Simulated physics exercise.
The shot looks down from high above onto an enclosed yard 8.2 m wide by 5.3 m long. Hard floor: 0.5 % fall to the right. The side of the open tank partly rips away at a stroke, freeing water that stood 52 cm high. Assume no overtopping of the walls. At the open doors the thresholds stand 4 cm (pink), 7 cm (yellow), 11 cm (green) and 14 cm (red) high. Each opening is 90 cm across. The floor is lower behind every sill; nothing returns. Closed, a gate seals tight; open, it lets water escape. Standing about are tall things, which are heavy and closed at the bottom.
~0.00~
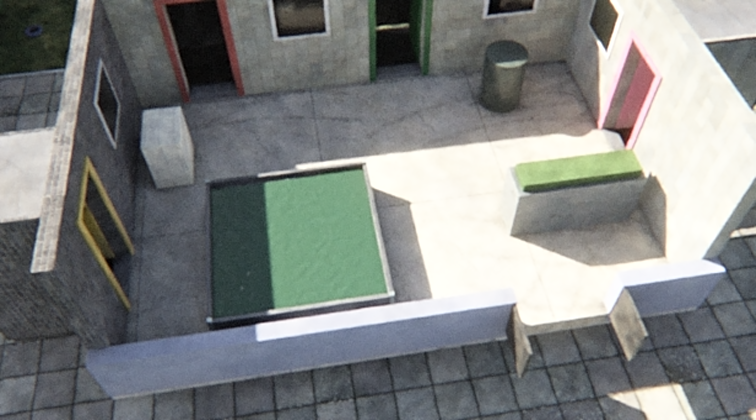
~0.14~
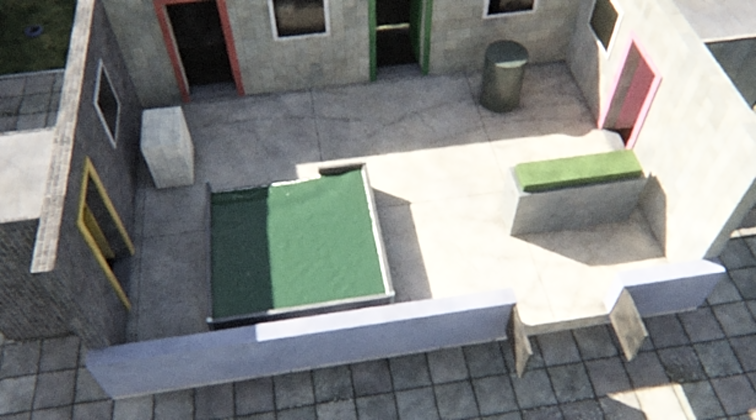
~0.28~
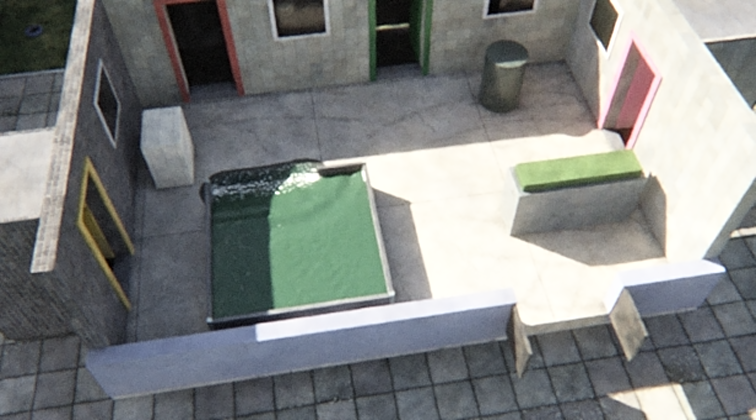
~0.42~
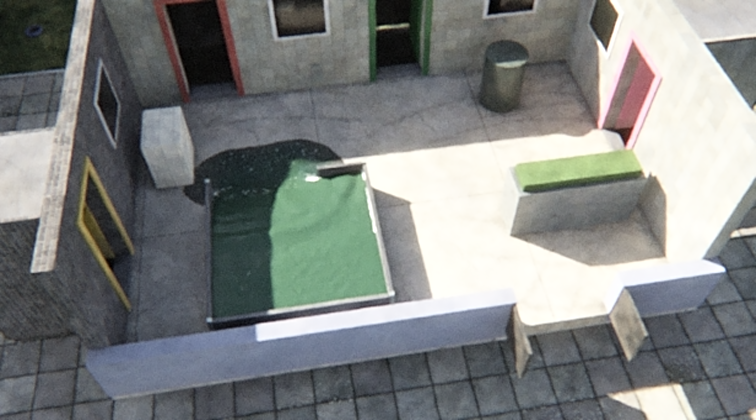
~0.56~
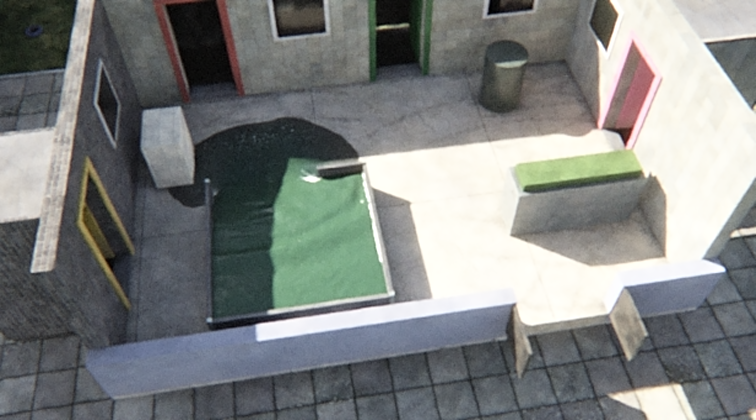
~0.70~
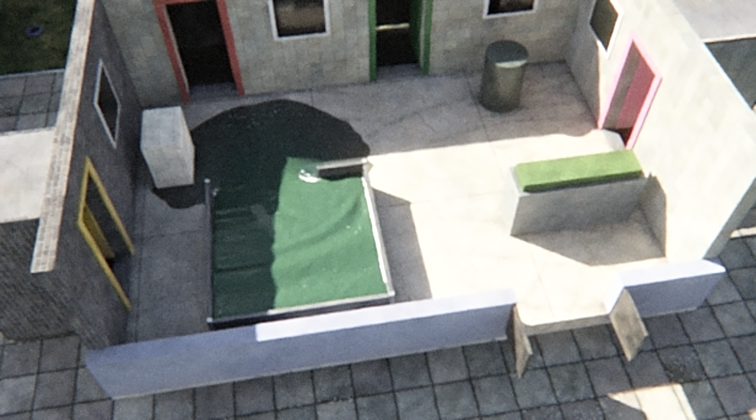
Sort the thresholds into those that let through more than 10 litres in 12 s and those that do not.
Sorted: Pink door lets more through; yellow door lets more through; green door does not; red door lets more through.
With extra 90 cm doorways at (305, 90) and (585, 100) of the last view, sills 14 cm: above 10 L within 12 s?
Taking them in order, the first gets enough and the second too little.
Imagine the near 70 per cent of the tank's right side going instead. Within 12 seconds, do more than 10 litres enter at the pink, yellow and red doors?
Compared with the limit, pink is higher, yellow is lower and red is lower.
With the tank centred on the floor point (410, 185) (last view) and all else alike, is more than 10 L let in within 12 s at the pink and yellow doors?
Pink door exceeded, yellow door held.
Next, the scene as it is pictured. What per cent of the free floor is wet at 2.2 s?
Wet share: About 25 %.
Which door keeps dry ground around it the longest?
That would be the pink door.
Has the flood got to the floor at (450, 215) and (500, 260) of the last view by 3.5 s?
I'd call them spared and then spared.
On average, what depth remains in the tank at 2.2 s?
29 cm.
After 1.4 s water covers 20 % of the floor and is deepest (32 cm) near (250, 98); pink door not reached, yellow door not reached, green door not reached, red door 28 cm at the sill, 7 L in.
After 2.2 s water covers 25 % of the floor and is deepest (38 cm) near (143, 110); pink door not reached, yellow door not reached, green door 9 cm at the sill, 0 L in, red door 35 cm at the sill, 75 L in.
After 3.5 s water covers 45 % of the floor and is deepest (32 cm) near (143, 110); pink door not reached, yellow door 3 cm at the sill, 0 L in, green door 9 cm at the sill, 0 L in, red door 28 cm at the sill, 204 L in.
After 7.0 s water covers 80 % of the floor and is deepest (15 cm) near (474, 99); pink door 10 cm at the sill, 20 L in, yellow door 3 cm at the sill, 0 L in, green door 7 cm at the sill, 0 L in, red door 14 cm at the sill, 278 L in.
After 12.0 s water covers 100 % of the floor and is deepest (13 cm) near (566, 69); pink door 12 cm at the sill, 162 L in, yellow door 8 cm at the sill, 20 L in, green door 5 cm at the sill, 0 L in, red door 8 cm at the sill, 278 L in.
